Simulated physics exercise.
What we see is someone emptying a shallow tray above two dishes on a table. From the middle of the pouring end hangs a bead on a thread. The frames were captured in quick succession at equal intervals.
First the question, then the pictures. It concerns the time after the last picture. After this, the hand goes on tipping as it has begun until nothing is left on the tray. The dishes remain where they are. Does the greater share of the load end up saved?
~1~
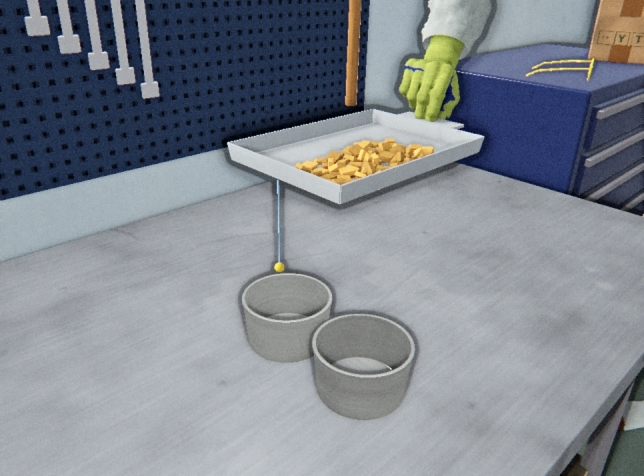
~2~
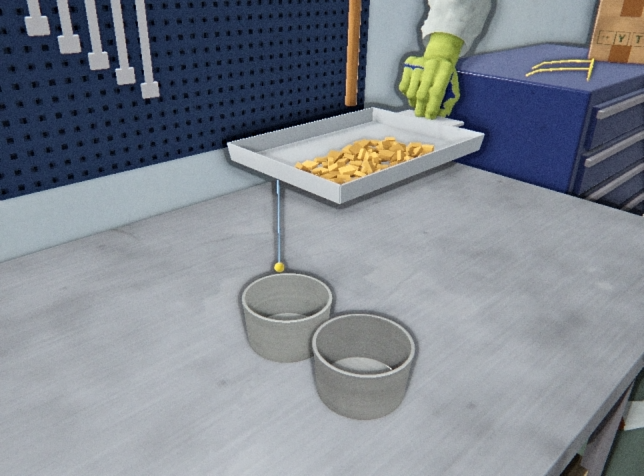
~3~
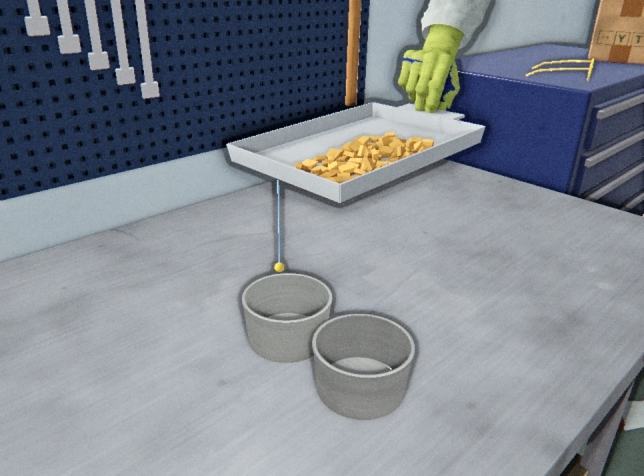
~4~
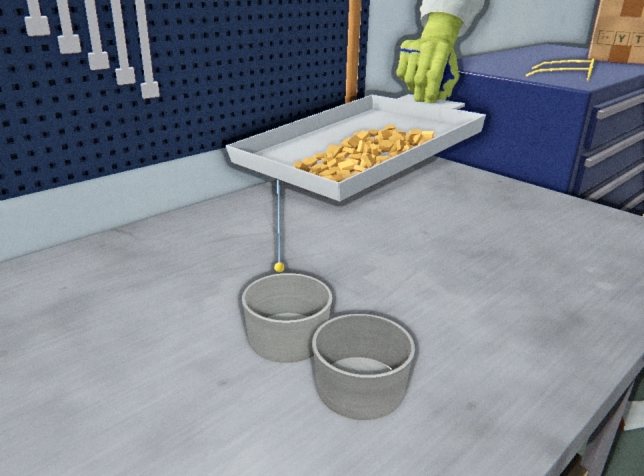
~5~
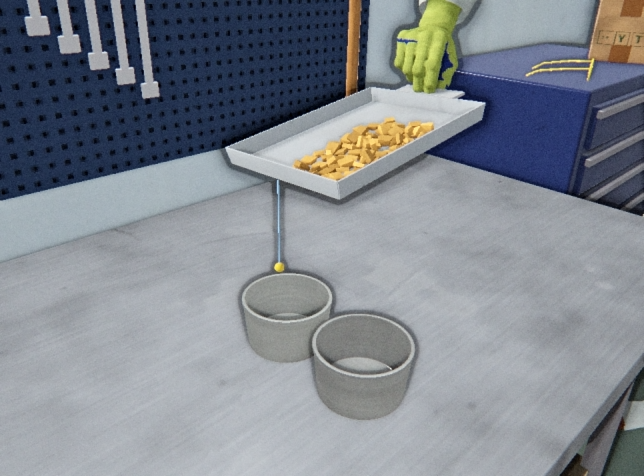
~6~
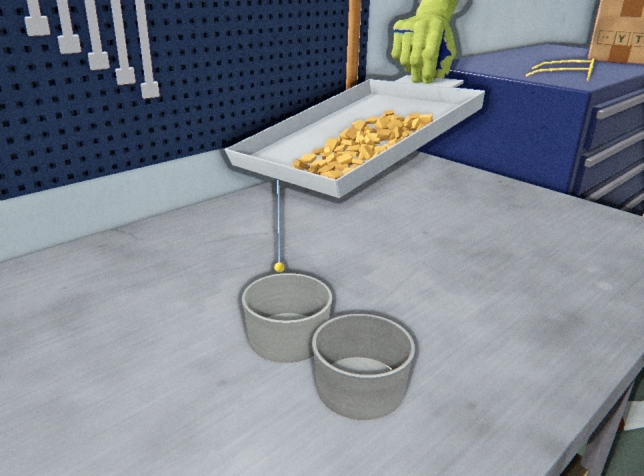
No.
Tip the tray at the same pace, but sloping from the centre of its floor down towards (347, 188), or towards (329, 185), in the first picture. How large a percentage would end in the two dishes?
The first comes to 50 %, while the second comes to 60 %.
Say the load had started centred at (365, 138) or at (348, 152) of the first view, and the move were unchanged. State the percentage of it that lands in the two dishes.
Share in order: Roughly 0 %, 0 %.
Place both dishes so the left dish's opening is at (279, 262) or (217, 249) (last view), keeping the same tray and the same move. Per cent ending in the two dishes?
Roughly 10% the first time and 60% the second time.
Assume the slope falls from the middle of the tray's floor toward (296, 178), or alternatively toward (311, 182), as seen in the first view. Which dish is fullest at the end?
The first try goes to the one on the left and the second to the one on the left.
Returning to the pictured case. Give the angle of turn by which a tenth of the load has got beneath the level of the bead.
About 85° of tilt.
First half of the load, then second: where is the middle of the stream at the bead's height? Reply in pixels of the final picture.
First roughly (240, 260), then roughly (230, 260).
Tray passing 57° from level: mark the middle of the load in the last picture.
The middle of the pieces lands at roughly (279, 152).
Soon, tray tipped steeply; all on the tray.
A while on, tray tipped right over; most on the tray; a stray few in the left dish; about a quarter outside both; a small part in the air.
Towards the end, tray tipped past a quarter turn; a small part in the left dish; most outside both.
Finally, tray tipped past a quarter turn; none in the right dish; a small part in the left dish; most outside both.
